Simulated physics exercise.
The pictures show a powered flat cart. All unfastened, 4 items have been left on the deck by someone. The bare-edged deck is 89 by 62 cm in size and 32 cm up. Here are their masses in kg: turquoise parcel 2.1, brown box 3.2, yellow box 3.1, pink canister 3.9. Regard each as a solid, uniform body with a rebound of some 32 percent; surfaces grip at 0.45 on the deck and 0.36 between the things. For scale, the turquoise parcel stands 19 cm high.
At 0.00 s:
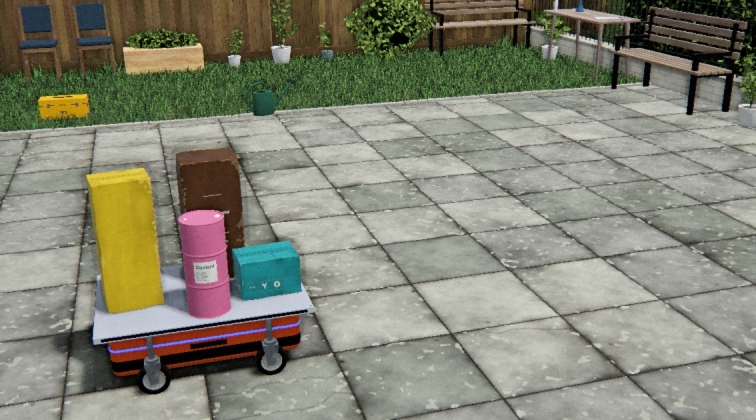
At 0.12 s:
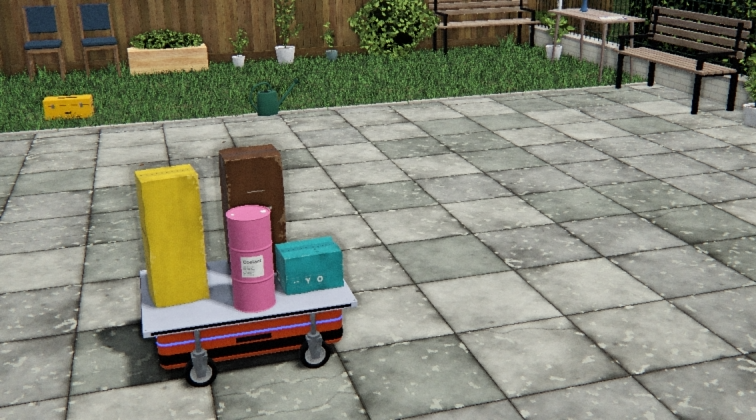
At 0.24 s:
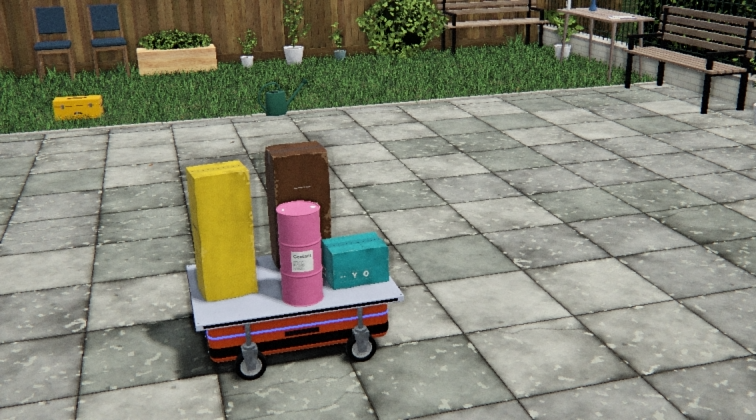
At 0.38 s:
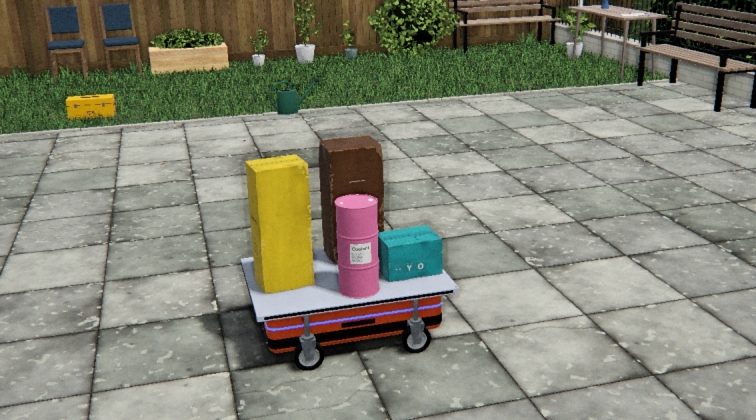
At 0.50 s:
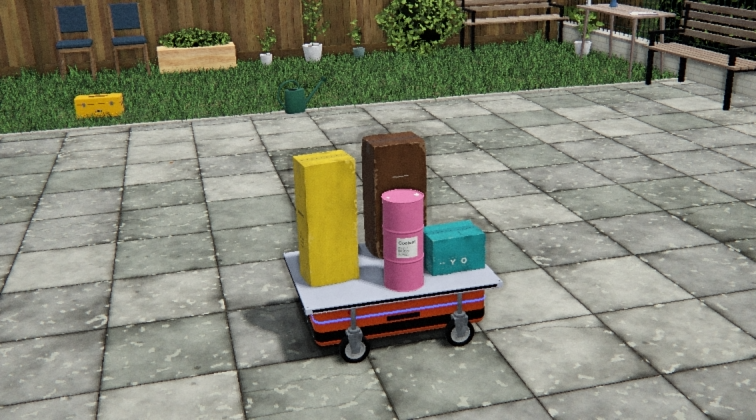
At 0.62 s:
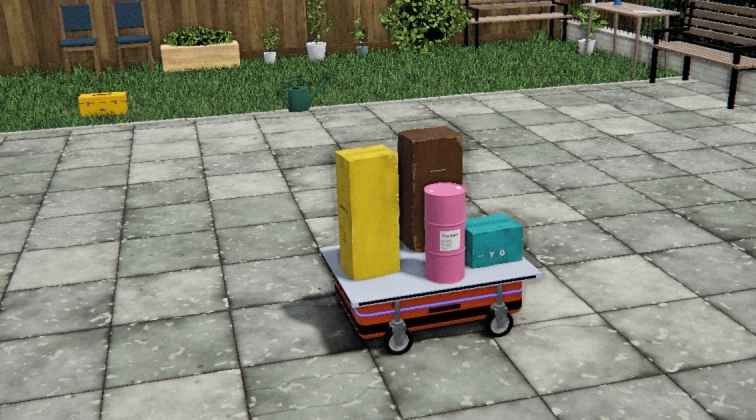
The clip opens on a flat cart at the lower left of a paved yard, carrying a tall yellow box, a brown box, a pink canister and a small turquoise parcel. The cart rolls steadily rightward past the middle, turning very slightly, while the four items ride upright in the same arrangement.
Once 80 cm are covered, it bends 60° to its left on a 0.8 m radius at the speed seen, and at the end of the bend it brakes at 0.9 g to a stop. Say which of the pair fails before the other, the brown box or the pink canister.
I would say the second fails first.
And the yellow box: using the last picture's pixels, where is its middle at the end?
Near (497, 153).
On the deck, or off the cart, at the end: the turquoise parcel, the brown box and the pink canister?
The turquoise parcel finishes off the cart; the brown box is still on the deck; the pink canister ends off the cart.
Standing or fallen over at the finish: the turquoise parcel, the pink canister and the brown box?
In the last frame the turquoise parcel does not stay up, the pink canister does not stay up and the brown box remains up.
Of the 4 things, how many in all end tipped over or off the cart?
The tally is 2.
After 1.02 s, cart 153 cm along, turned 42°; pink canister 12° off upright near (544, 187); brown box 6° off upright near (473, 162); turquoise parcel moved 13 cm.
After 1.52 s, cart 207 cm along, turned 60°, stopped; turquoise parcel and pink canister now off the cart; brown box 10° off upright near (463, 132); yellow box moved 11 cm.
After 1.82 s, cart 207 cm along, turned 60°, stopped; brown box 4° off upright near (479, 130); yellow box 5° off upright.
After 2.32 s, cart 207 cm along, turned 60°, stopped; brown box 8° off upright near (482, 129); yellow box moved 11 cm.
In the end (3.9 s), off the cart, turquoise parcel and pink canister; not toppled but over 10 cm from the start, brown box and yellow box. At the end, from the last picture's camera, brown box near (477, 131), pink canister near (621, 177). Brown box was never lost; pink canister went at 1.16 s.
